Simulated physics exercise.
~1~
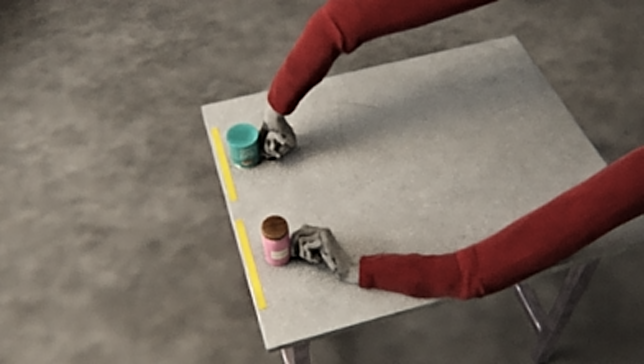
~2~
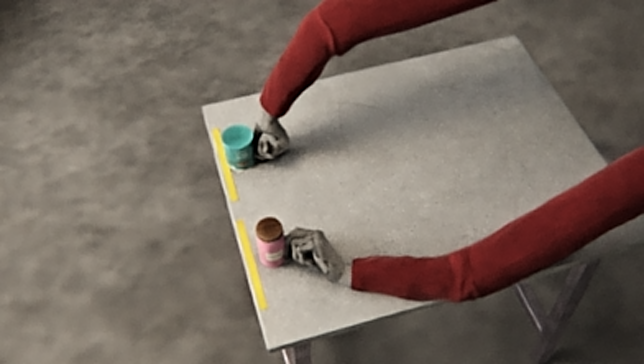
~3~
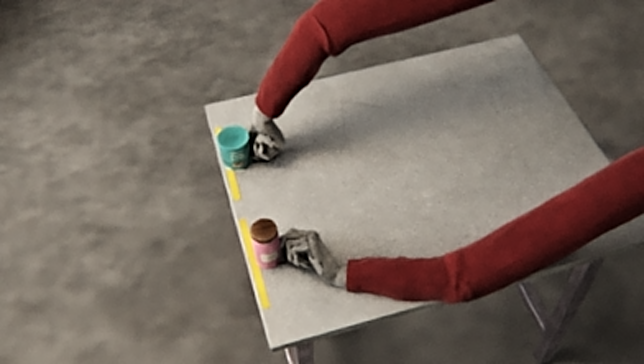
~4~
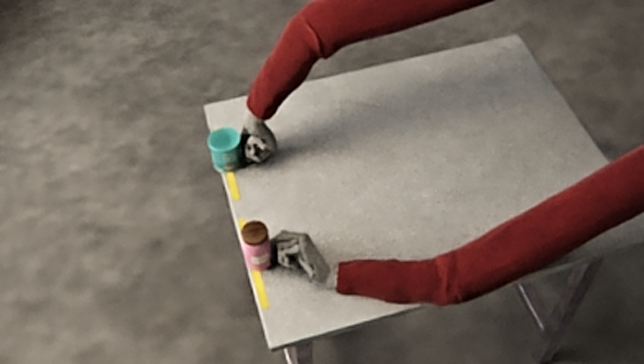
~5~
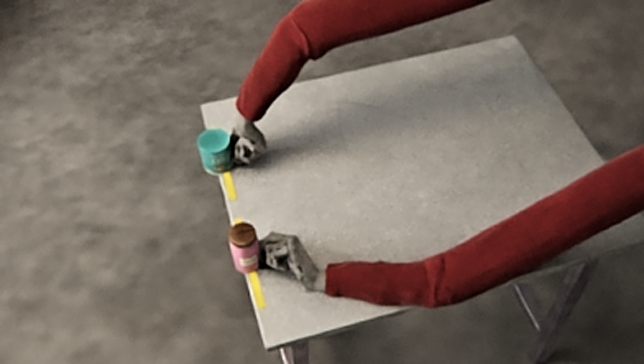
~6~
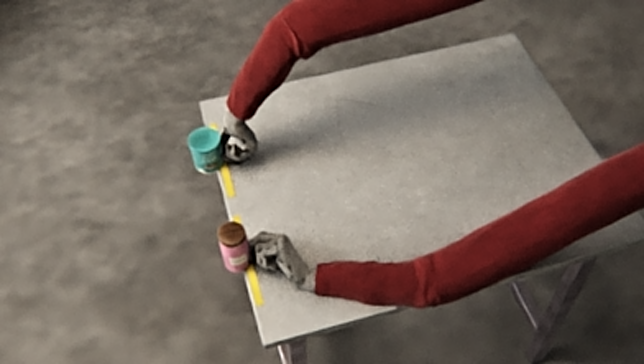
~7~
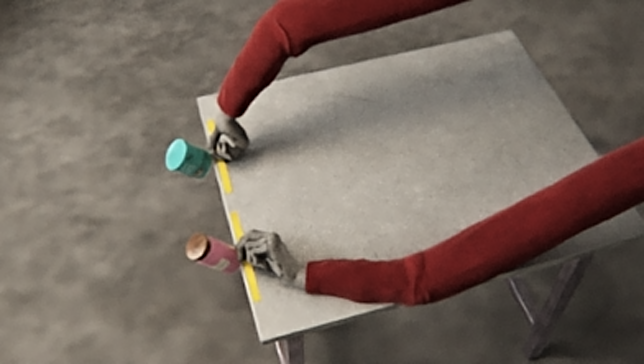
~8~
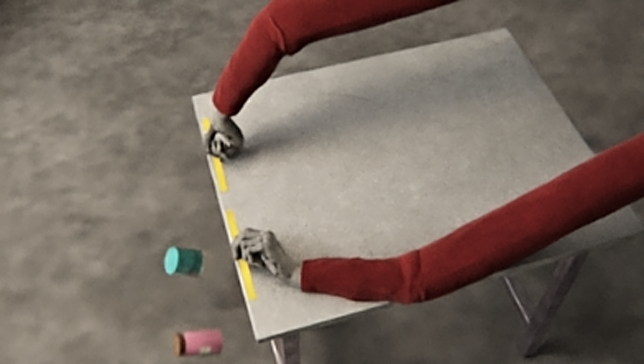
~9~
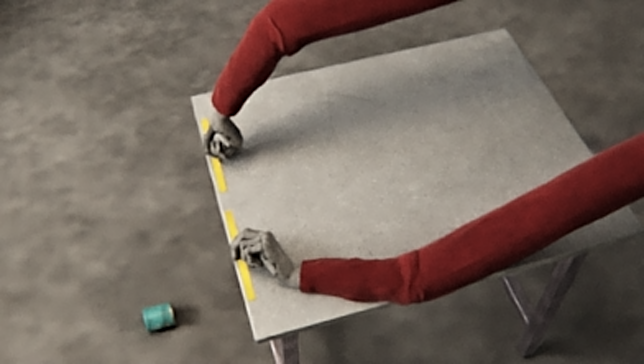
Two red-sleeved arms pushing a turquoise pot and a pink jar left across taped table edge, both tipping and falling off.
